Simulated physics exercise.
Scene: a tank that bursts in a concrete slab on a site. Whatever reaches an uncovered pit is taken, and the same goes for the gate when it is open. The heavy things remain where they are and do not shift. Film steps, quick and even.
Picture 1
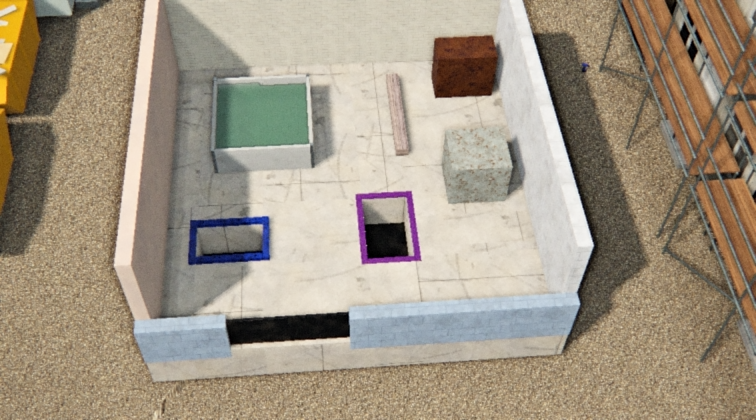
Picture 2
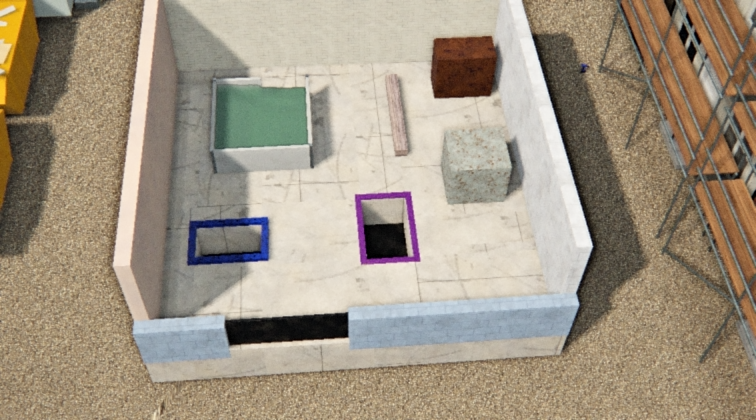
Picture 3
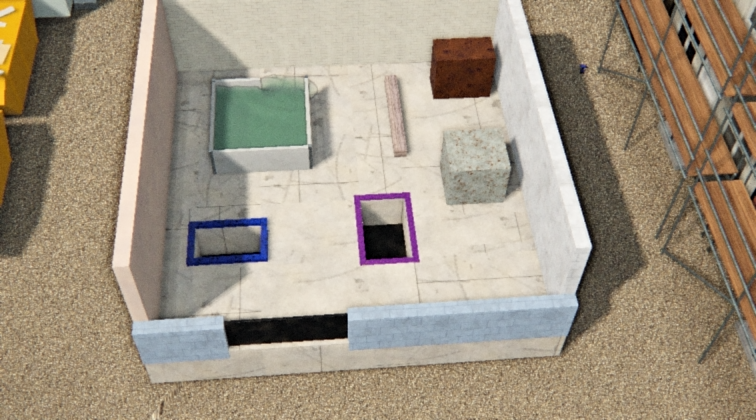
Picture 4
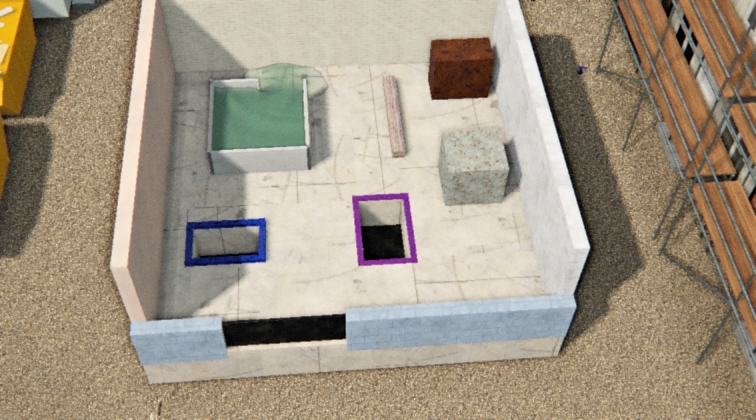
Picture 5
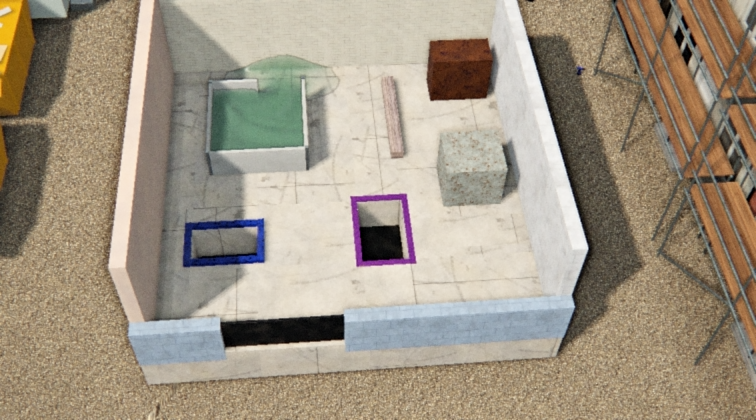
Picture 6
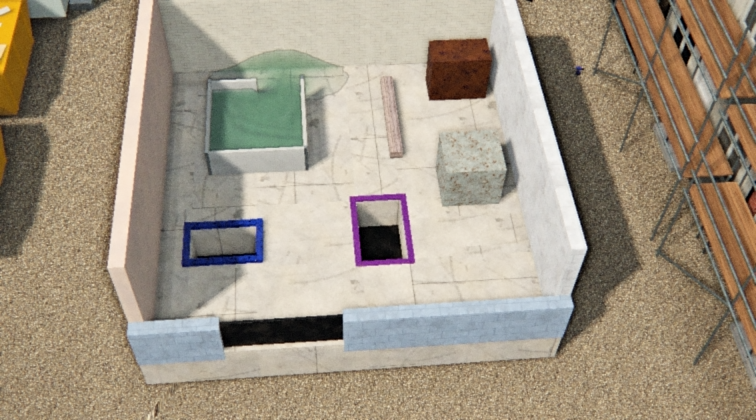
Walled concrete slab holding a tank of green water, the water pouring out on the tank's far side and spreading rightward.
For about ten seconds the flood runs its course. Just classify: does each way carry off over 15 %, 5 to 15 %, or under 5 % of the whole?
The gate carries off under 5 %; the blue pit carries off under 5 %; the purple pit carries off 5 to 15 %.
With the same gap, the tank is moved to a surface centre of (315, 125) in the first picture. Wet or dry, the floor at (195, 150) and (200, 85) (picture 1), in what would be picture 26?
The first spot ends up waterlogged, while the second ends up waterlogged.
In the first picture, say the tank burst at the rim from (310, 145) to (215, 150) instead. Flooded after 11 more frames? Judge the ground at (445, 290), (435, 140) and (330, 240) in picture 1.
First spot spared, second spot spared, third spot submerged.
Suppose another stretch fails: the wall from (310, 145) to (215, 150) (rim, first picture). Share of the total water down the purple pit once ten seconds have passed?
The purple pit takes 20 per cent.
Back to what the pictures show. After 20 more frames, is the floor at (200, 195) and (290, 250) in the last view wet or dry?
As listed: Swamped; unwetted.
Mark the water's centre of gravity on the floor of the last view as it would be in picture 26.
I'd mark it close to (287, 117).
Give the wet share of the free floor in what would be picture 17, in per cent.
I reckon 20 per cent or so.
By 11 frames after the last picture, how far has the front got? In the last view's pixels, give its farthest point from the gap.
The farthest wet spot is near (483, 64).
A moment on, water covers 10 % of the floor; the gate 0 %, the blue pit 0 %, the purple pit 0 %.
Next, water covers 20 % of the floor; the gate 0 %, the blue pit 0 %, the purple pit 0 %.
Then, water covers 40 % of the floor; the gate 0 %, the blue pit 0 %, the purple pit 1 %.
Later, water covers 60 % of the floor; the gate 0 %, the blue pit 0 %, the purple pit 4 %.
In the end, water covers 90 % of the floor; the gate 0 %, the blue pit 1 %, the purple pit 12 %.
